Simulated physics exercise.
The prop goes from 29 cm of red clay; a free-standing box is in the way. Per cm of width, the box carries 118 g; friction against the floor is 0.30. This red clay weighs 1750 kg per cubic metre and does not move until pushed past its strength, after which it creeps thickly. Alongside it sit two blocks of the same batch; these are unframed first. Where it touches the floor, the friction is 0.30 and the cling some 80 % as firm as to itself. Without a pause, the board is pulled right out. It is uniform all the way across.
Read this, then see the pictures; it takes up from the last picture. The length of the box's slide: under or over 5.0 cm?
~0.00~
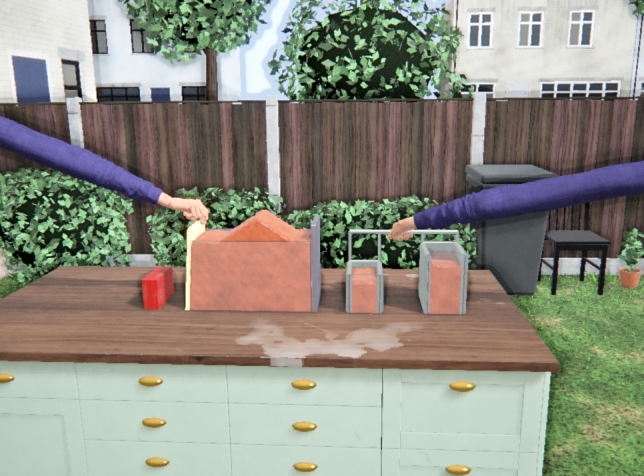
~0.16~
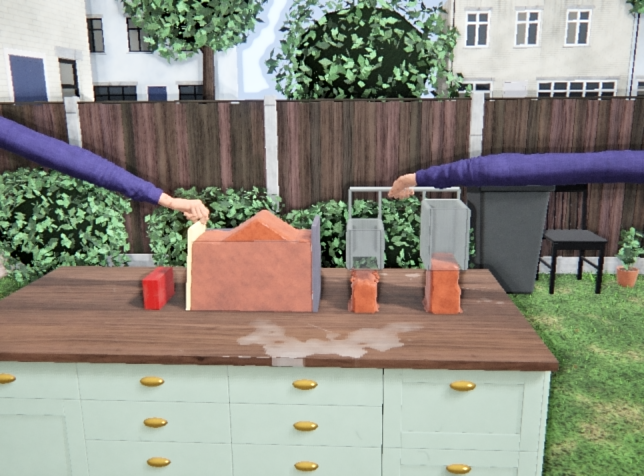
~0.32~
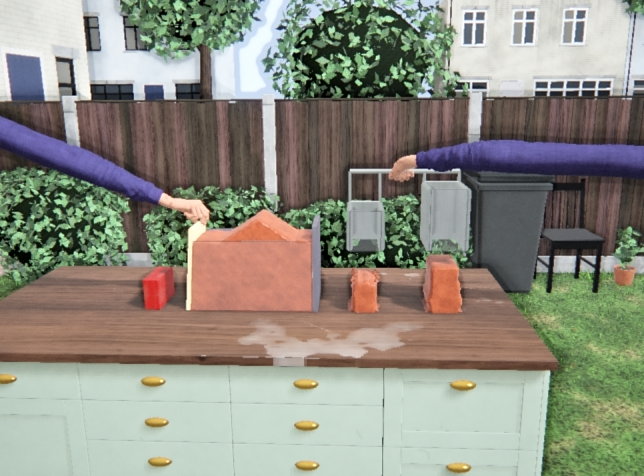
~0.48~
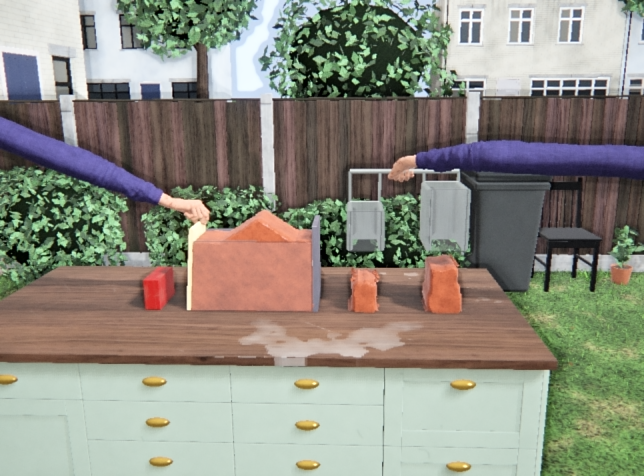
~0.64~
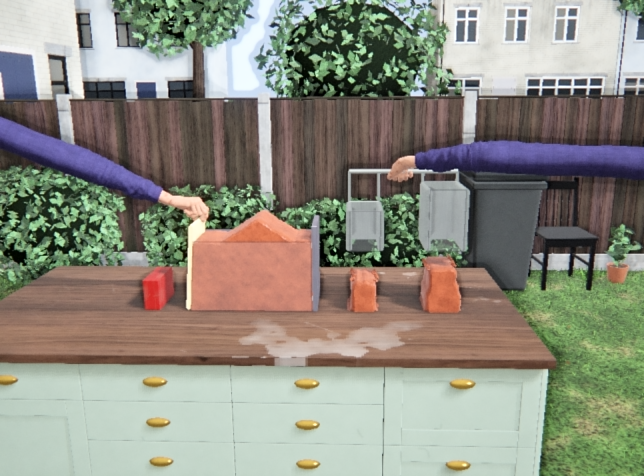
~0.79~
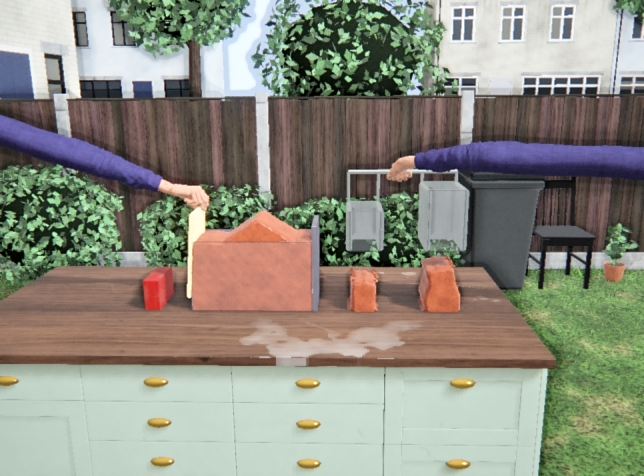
I'd bet on short of 5.0 cm for that.
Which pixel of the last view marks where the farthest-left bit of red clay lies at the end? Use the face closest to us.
About (158, 307).
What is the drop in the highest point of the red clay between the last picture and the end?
Around 8.0 centimetres, give or take.
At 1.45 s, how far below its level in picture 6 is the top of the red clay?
1.0 cm.
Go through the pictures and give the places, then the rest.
In the first frame, top of the board at (191, 240), not yet moved; highest point of the red clay at (261, 221); test blocks 13 cm, 21 cm high (left to right).
In the second frame, top of the board at (192, 240), not yet moved; highest point of the red clay at (262, 221); test blocks 13 cm, 20 cm high (left to right).
In the third frame, top of the board at (192, 241), not yet moved; highest point of the red clay at (262, 222); test blocks 13 cm, 19 cm high (left to right).
In the fourth frame, top of the board at (193, 241), not yet moved; highest point of the red clay at (263, 222); test blocks 13 cm, 19 cm high (left to right).
In the fifth frame, top of the board at (192, 238), moved 1.3 cm; highest point of the red clay at (260, 222); test blocks 13 cm, 19 cm high (left to right).
In the sixth frame, top of the board at (193, 226), moved 6.2 cm; highest point of the red clay at (260, 222); test blocks 13 cm, 19 cm high (left to right).
By 1.09 s, the box has not moved.
By 1.45 s, the box has not moved.
By 1.80 s, the box has not moved.
By 2.15 s, the box has been pushed 1.4 cm.
By 2.20 s, at the end, the box has been pushed 1.4 cm.
